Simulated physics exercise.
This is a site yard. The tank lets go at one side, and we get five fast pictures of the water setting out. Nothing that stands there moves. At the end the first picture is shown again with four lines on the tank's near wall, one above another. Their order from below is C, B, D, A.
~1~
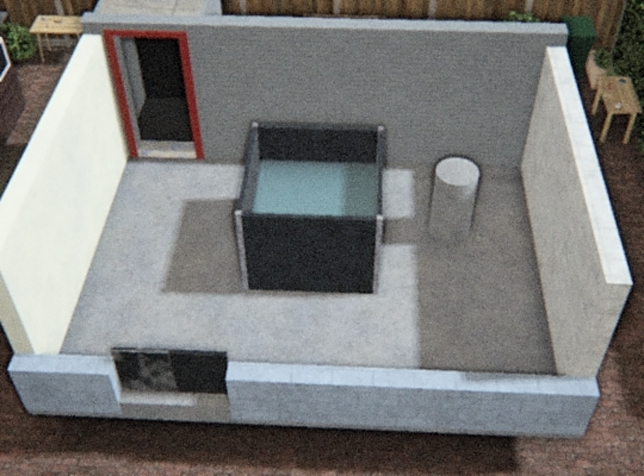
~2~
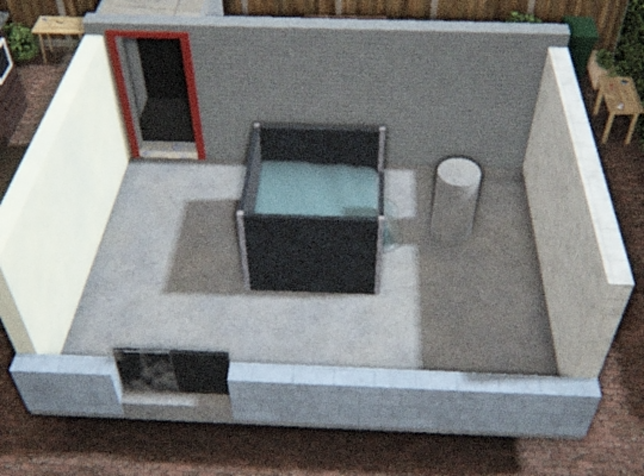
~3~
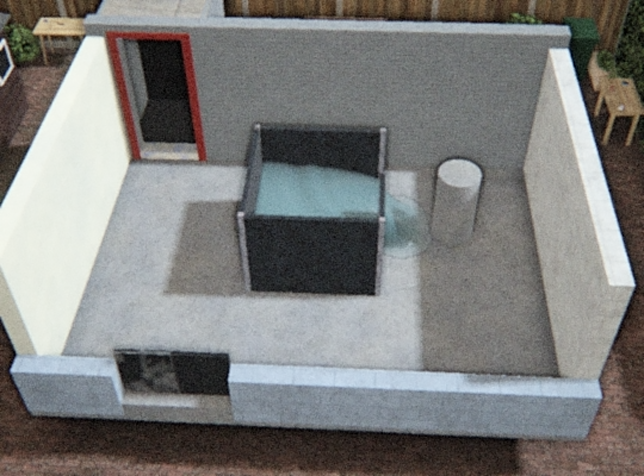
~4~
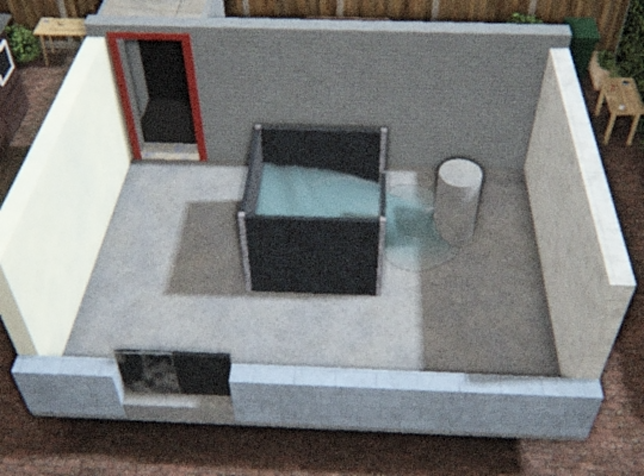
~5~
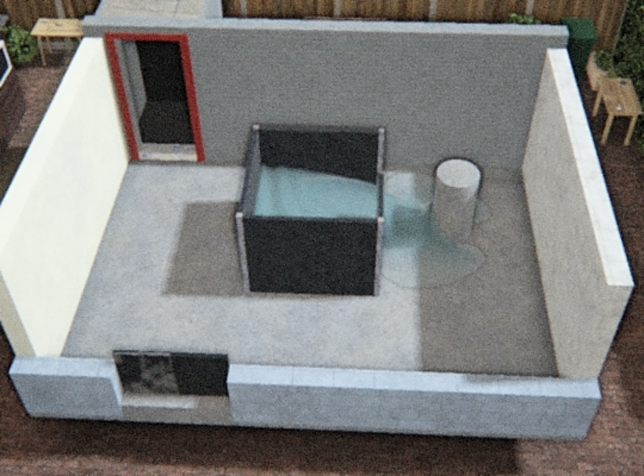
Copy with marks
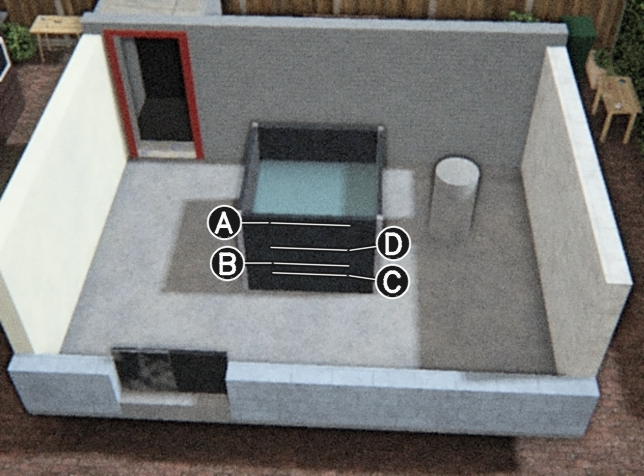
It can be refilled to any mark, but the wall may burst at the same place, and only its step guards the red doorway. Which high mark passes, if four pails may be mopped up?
Take D.
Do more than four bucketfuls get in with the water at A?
Yes, that goes wrong.
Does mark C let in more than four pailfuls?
No, that is safe.
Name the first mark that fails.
Here it is mark A.
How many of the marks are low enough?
Three of them.
In white, A at (309, 224); B at (310, 264); C at (310, 274); D at (309, 248); from the bottom up C, B, D, A.
With A, about 14 bucketfuls get in.
With B, nothing gets over.
With C, nothing gets over.
With D, a bucket or two gets in.
